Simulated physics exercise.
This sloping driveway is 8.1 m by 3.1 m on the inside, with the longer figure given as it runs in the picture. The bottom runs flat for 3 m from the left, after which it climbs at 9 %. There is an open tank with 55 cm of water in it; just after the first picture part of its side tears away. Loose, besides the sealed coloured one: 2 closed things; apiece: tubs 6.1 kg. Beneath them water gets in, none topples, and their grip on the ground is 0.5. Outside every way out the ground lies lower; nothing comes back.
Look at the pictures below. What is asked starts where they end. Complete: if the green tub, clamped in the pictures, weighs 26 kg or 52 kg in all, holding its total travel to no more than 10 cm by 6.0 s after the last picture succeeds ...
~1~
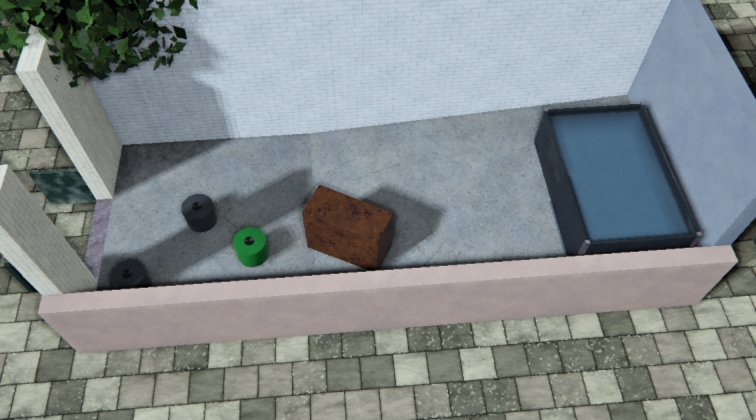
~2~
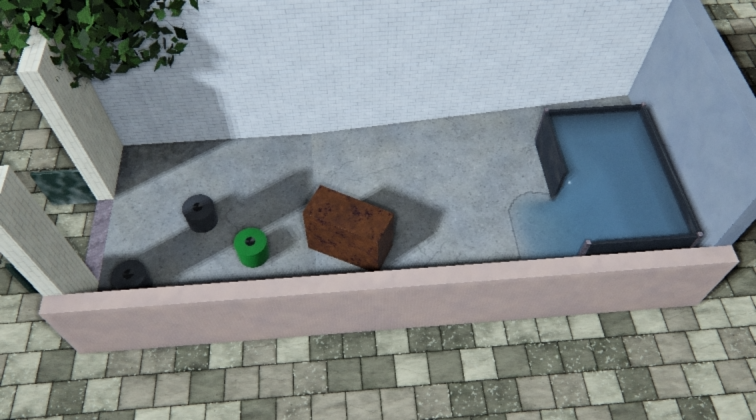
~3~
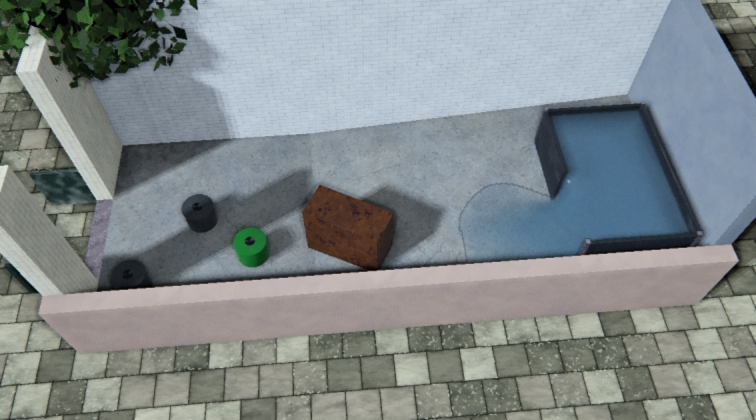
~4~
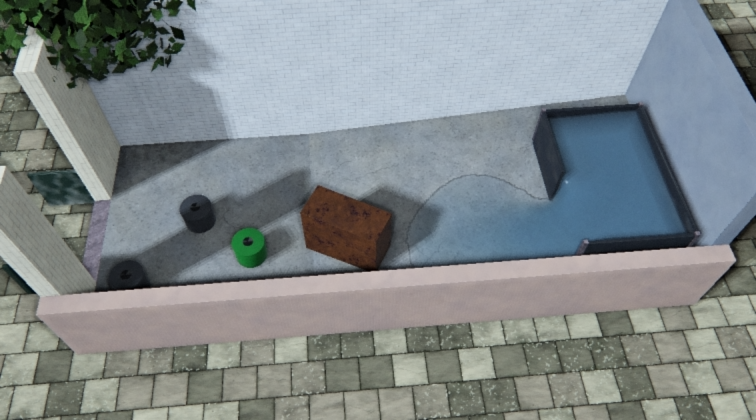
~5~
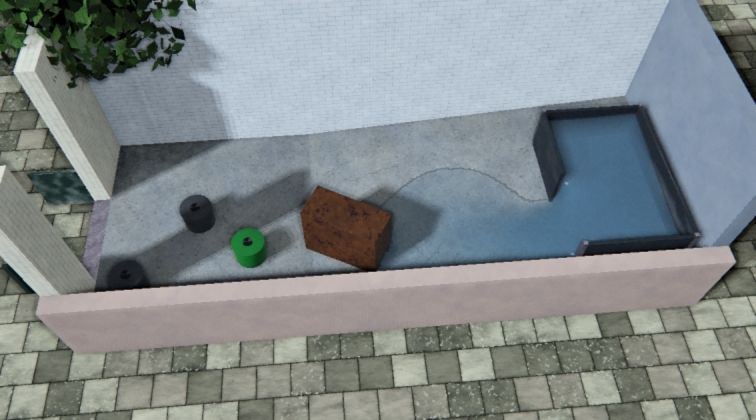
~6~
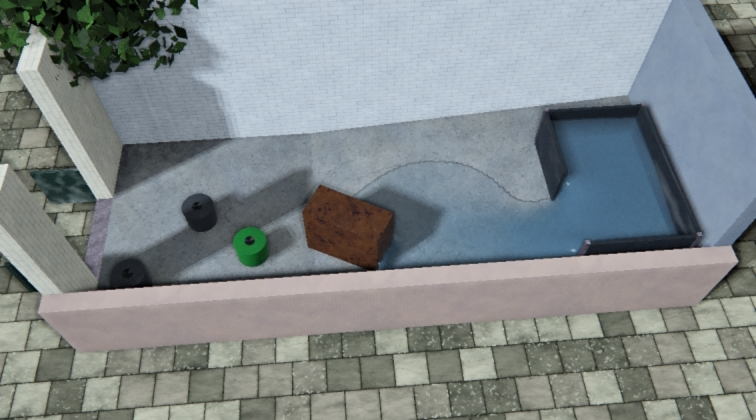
Only with the heavier one.
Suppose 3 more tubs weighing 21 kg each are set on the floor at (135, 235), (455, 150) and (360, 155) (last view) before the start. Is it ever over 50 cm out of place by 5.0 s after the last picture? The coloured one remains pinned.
Order kept: Too far; not that far; not that far.
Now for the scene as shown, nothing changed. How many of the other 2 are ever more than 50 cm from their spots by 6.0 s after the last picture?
Answer: 2.
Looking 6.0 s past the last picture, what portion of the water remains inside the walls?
76 %.
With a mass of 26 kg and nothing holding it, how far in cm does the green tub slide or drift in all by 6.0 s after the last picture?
About 80 cm altogether.
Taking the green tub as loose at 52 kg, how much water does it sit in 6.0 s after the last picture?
Something like 13 centimetres.
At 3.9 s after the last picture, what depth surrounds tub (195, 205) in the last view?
6 cm.
Then, 0.4 s after the last picture the green tub would be 0 cm from its start with 26 kg and 0 cm from its start with 52 kg; 0 cm of water round it then.
Then, 2.1 s after the last picture the green tub would be 59 cm from its start with 26 kg and 0 cm from its start with 52 kg; 9 cm of water round it then.
Then, 3.9 s after the last picture the green tub would be 69 cm from its start with 26 kg and 0 cm from its start with 52 kg; 10 cm of water round it then.
Then, 6.0 s after the last picture the green tub would be 76 cm from its start with 26 kg and 0 cm from its start with 52 kg; 13 cm of water round it then.
